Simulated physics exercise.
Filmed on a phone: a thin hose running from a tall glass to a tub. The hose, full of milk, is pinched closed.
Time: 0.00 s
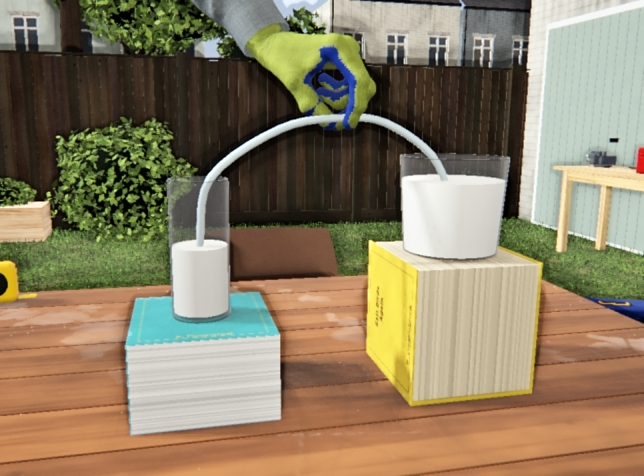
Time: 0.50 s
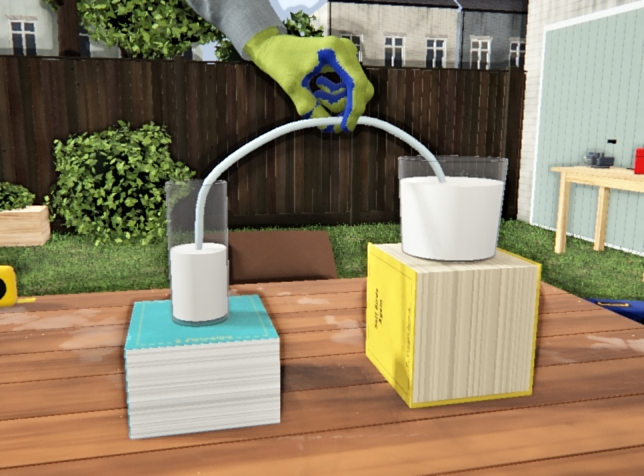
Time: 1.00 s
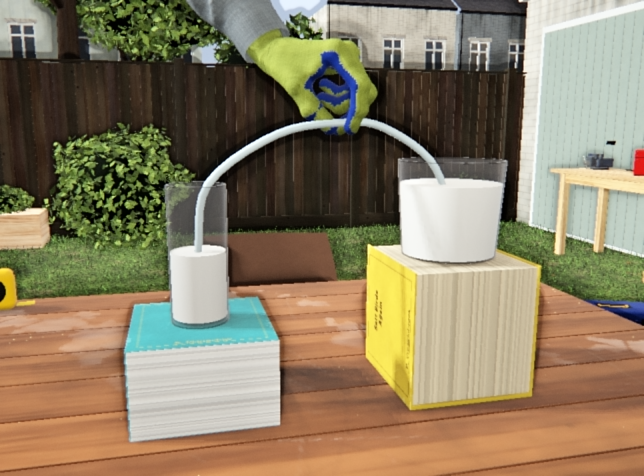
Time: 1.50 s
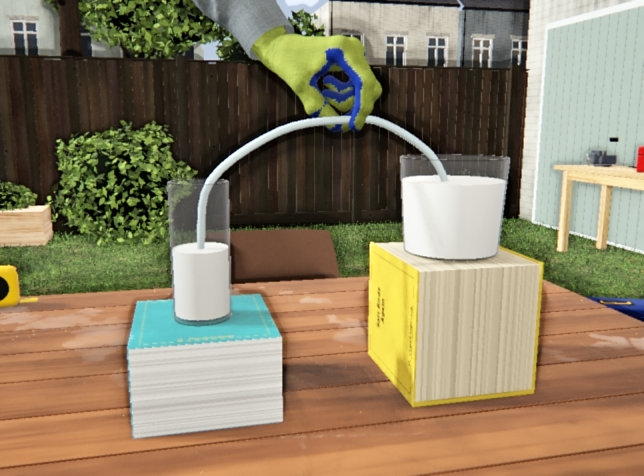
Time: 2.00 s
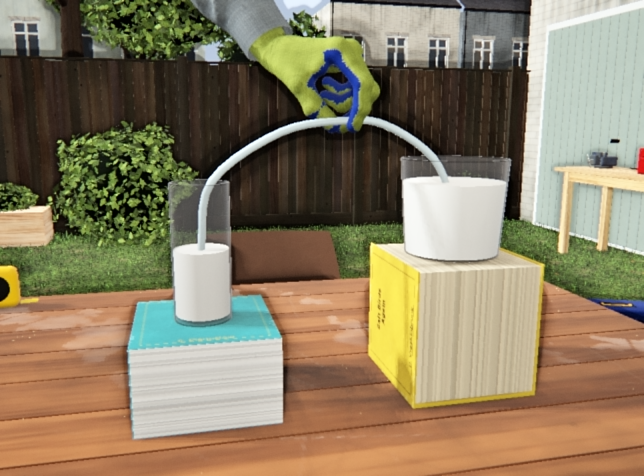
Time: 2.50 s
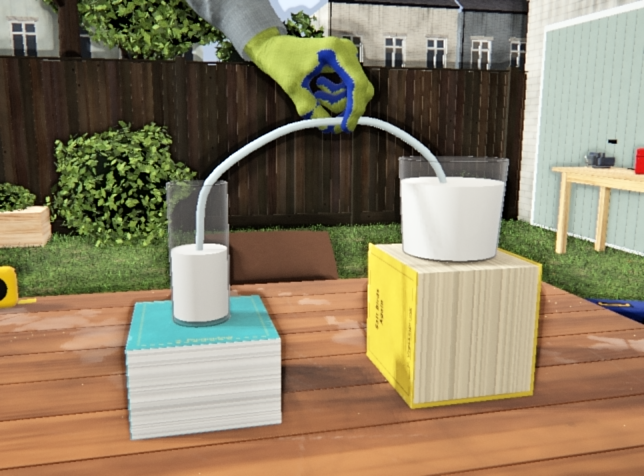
A hand in a yellow-green and blue glove barely stirs as it pinches a pale hose at the top of its arch, above a wooden table seen from the front in a fenced garden. At left, a tall glass partly filled with white liquid sits on a teal-topped book; at right, a fuller, wider tub sits on a yellow book. The view wavers slightly, while both liquid levels show no clear change.
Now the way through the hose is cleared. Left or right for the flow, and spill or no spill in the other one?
Flow: Left it is; taker: No spill at all.
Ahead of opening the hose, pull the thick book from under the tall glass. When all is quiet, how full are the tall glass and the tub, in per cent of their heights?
Final levels, in order: Approx. 100 % / 15 %.
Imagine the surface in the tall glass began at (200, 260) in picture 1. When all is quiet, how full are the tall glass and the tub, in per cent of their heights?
85 % then 60 %, roughly.
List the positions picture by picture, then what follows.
In the first frame, nothing flows; tall glass (200, 245) about half full, up on the thick book; tub (452, 202) about three quarters full, up on the book.
In the second frame, fingers on the hose; tall glass about half full, surface at (199, 249); tub about three quarters full, surface at (451, 182).
In the third frame, still shut; tall glass (198, 251) about half full; tub (450, 206) about three quarters full.
In the fourth frame, the hose is pinched; tall glass about half full, surface at (201, 249); tub about three quarters full, surface at (453, 181).
In the fifth frame, nothing flows; tall glass (201, 249) about half full, up on the thick book; tub (453, 204) about three quarters full, up on the book.
In the sixth frame, fingers on the hose; tall glass about half full, surface at (199, 250); tub about three quarters full, surface at (452, 183).
By 8.0 s, the tall glass is about two thirds full; the tub is about two thirds full.
By 20.0 s, the tall glass is about three quarters full; the tub is about two thirds full.
By 45.0 s, the tall glass is nearly full; the tub is about two thirds full; the two surfaces are level.
